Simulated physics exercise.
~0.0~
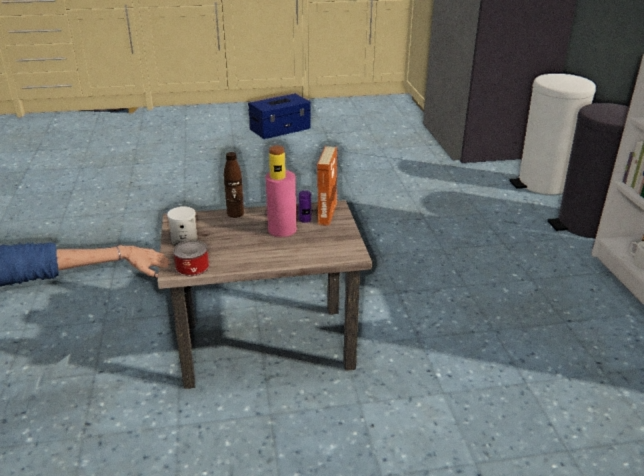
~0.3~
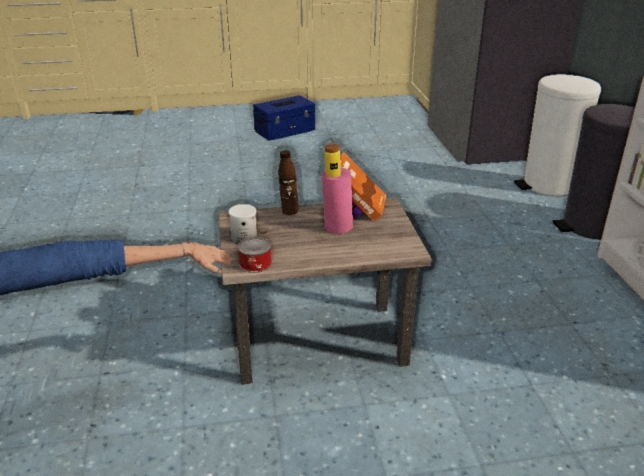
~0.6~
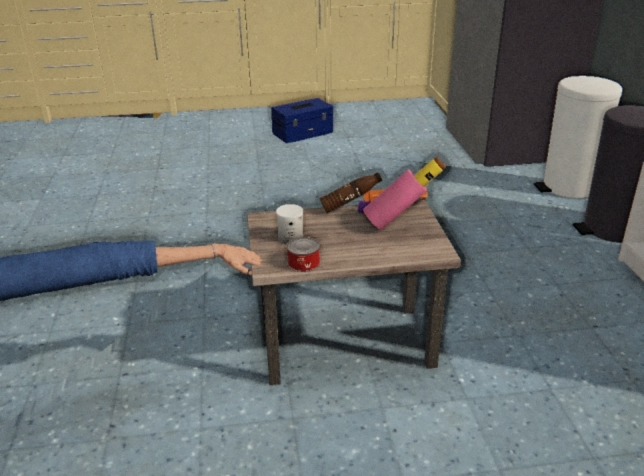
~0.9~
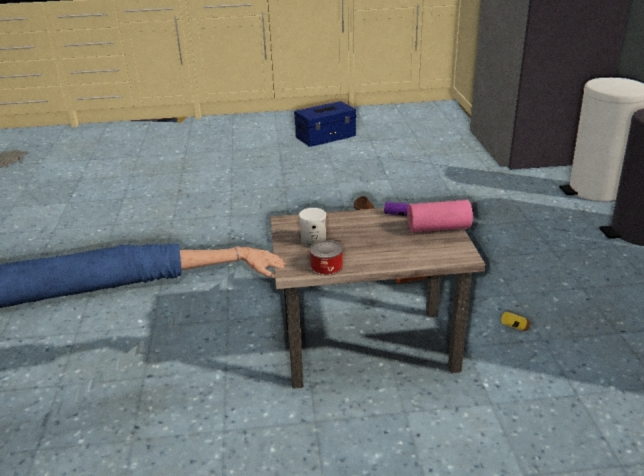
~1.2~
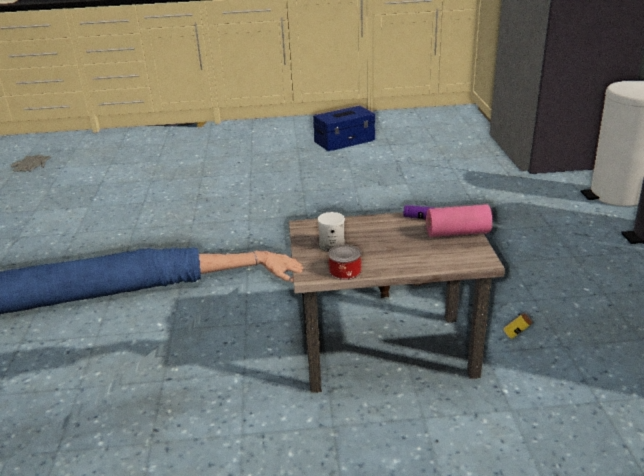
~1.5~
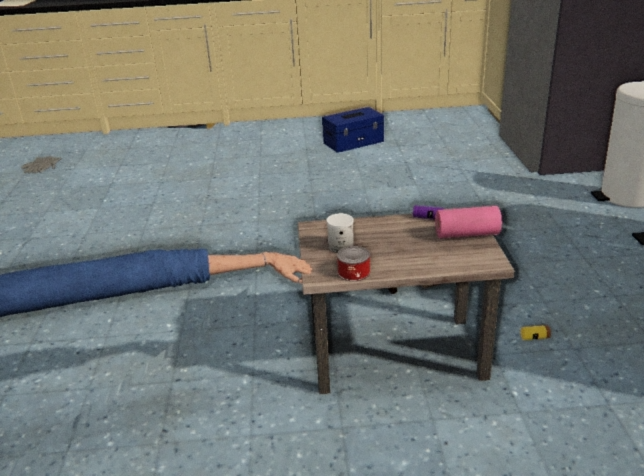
At first, a small wooden table holds a brown bottle, a pink roll with a yellow shaker on top, an orange book, a purple shaker, a white tin and a red tub, with a hand at its left edge. The table moves right with the arm following, and the orange book tilts over. Next the brown bottle topples while the roll and yellow shaker lean. The book, bottle and yellow shaker then drop off the table. Finally, the roll and purple shaker lie on their sides on top, the tin and tub still stand, and the yellow shaker rests on the floor.
